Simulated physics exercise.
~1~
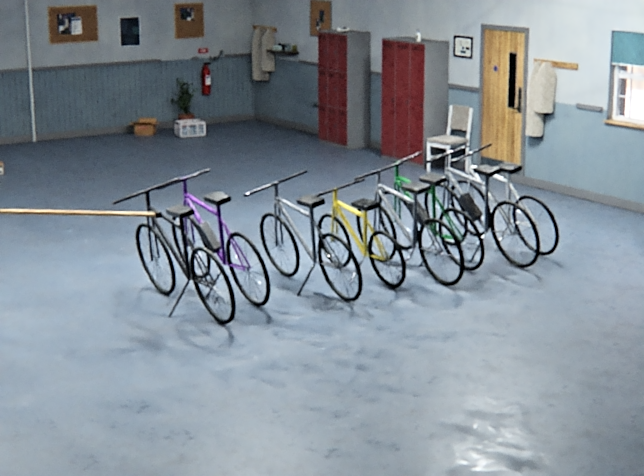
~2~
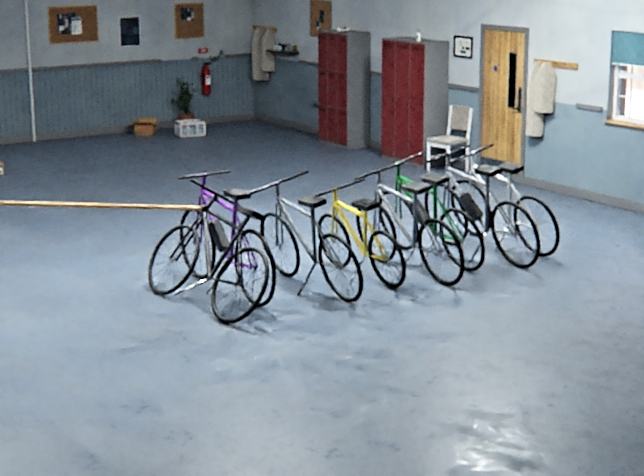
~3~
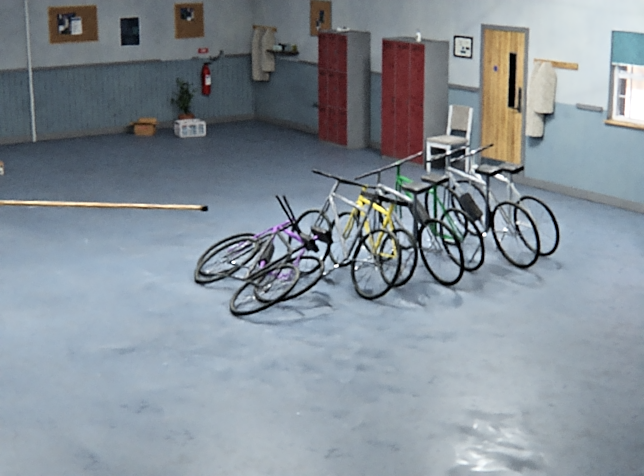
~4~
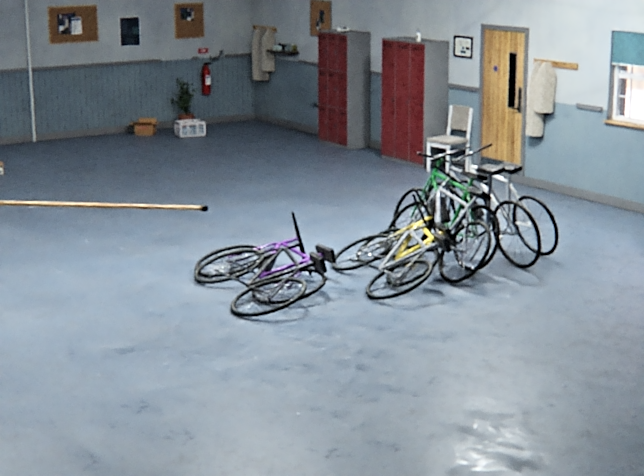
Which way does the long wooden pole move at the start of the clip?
The pole moves to the right, toward the near end of the row of bicycles.
